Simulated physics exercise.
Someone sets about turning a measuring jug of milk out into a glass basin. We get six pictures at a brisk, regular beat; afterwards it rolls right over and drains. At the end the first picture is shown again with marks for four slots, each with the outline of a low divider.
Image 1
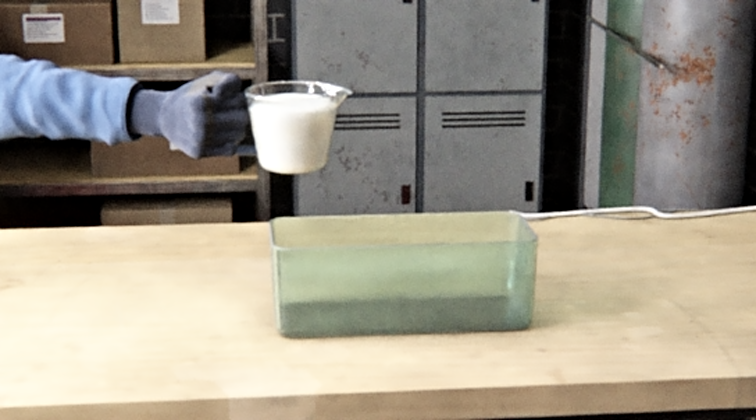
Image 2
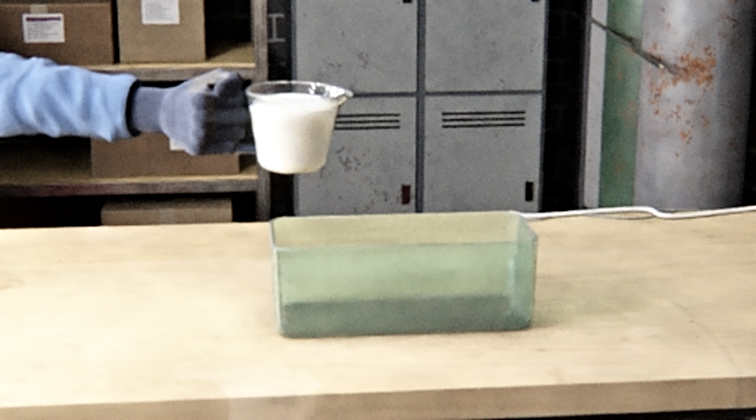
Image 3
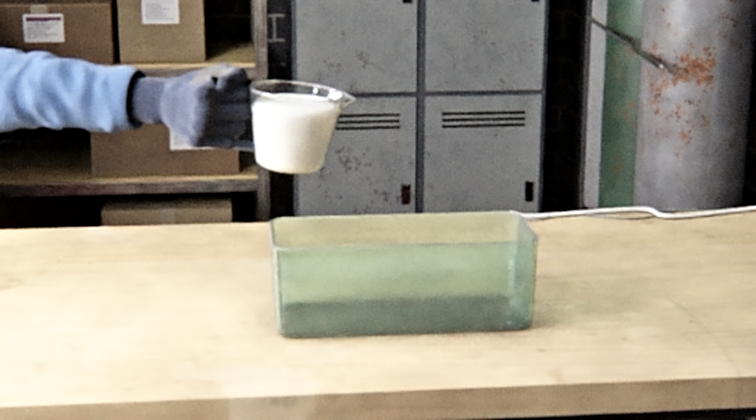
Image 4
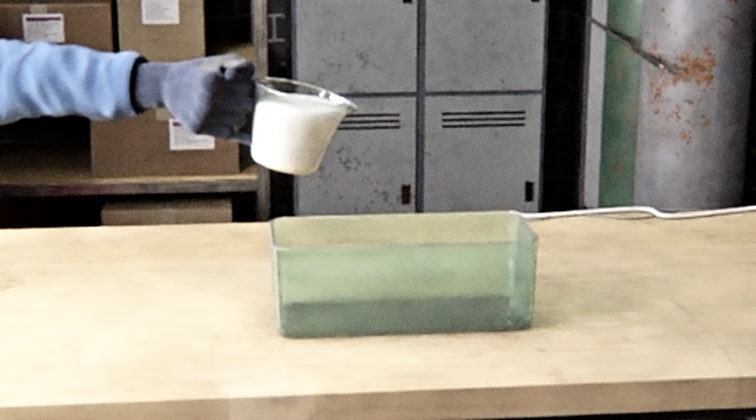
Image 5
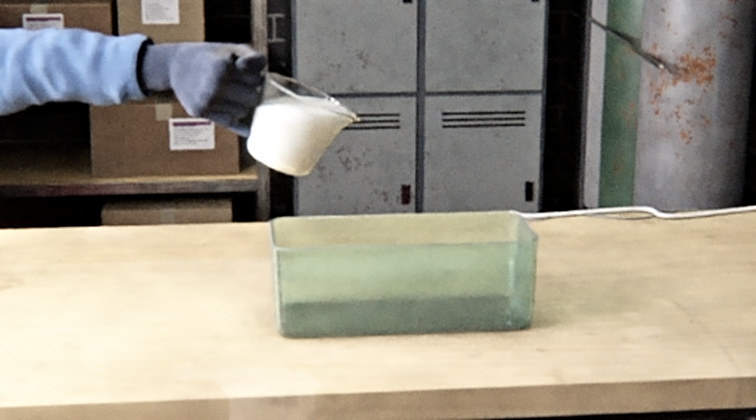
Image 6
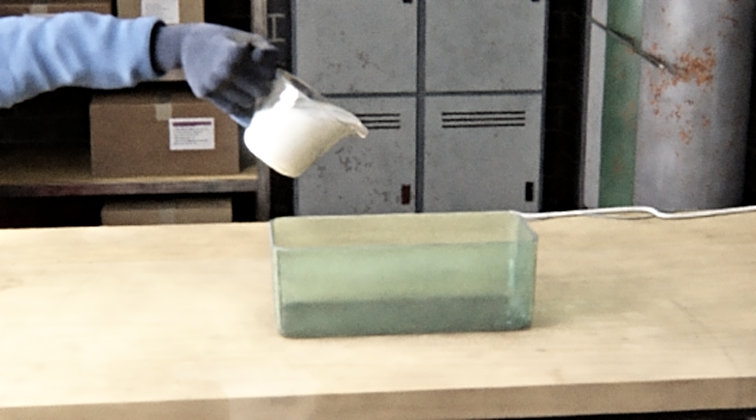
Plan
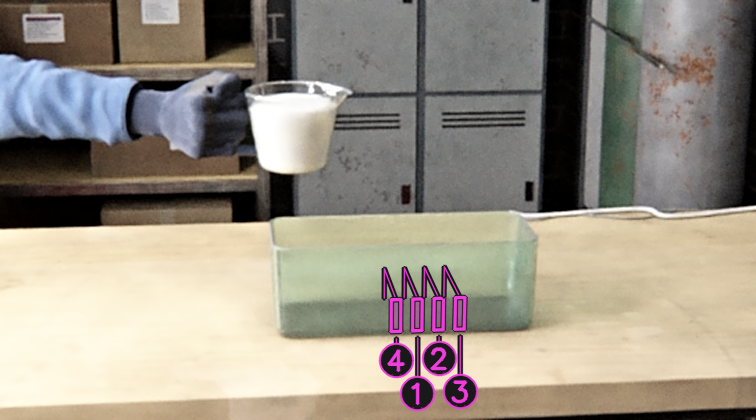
A gloved hand holds a clear measuring jug of milk upright above a glass basin on a wooden table, then gradually tilts it to the right until the milk reaches over the lip.
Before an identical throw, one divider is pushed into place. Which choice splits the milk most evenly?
The answer is position 4.
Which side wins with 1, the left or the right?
The left one.
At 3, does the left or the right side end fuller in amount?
More ends on the left.
On the marked copy, 1 at (417, 337); 2 at (439, 336); 3 at (460, 335); 4 at (396, 338).
For position 1, about 82 % ends left of the wall and 15 % right of it; 3 % is lost outside.
For position 2, about 88 % ends left of the wall and 9 % right of it; 3 % is lost outside.
For position 3, about 89 % ends left of the wall and 8 % right of it.
For position 4, about 56 % ends left of the wall and 43 % right of it.
